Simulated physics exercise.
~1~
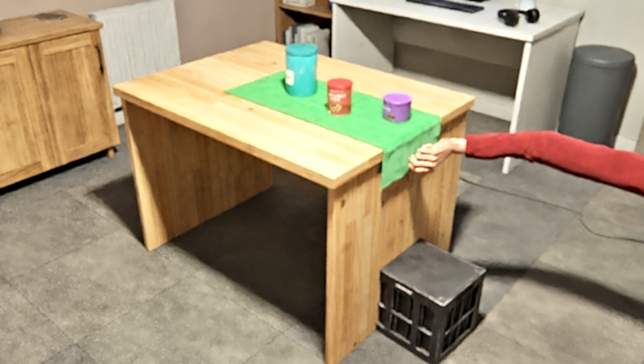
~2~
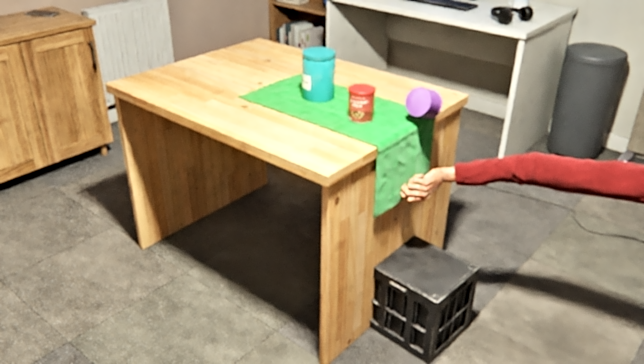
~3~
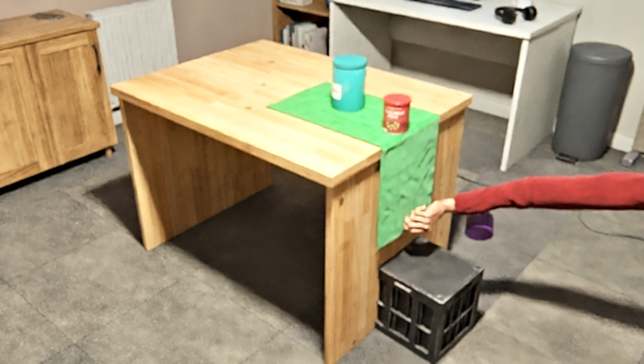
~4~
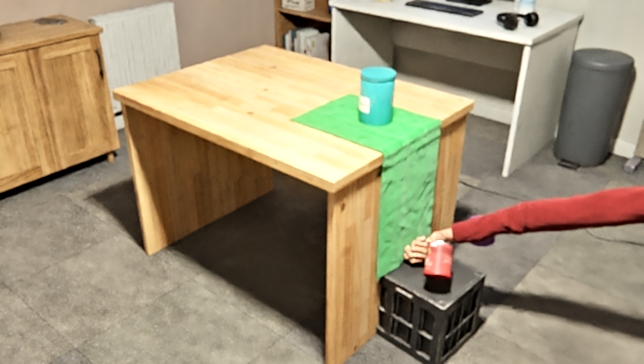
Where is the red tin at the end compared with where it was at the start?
At the start it stood on the green cloth on top of the table, between the turquoise canister and the purple tub. By the end it was off the table and down by the hand, at the black crate.
A green tablecloth slid over the table's edge as a red-sleeved hand pulled it down toward the black crate, carrying the purple tub off first, then the red tin, while the turquoise canister rode along and ended still upright on the table.
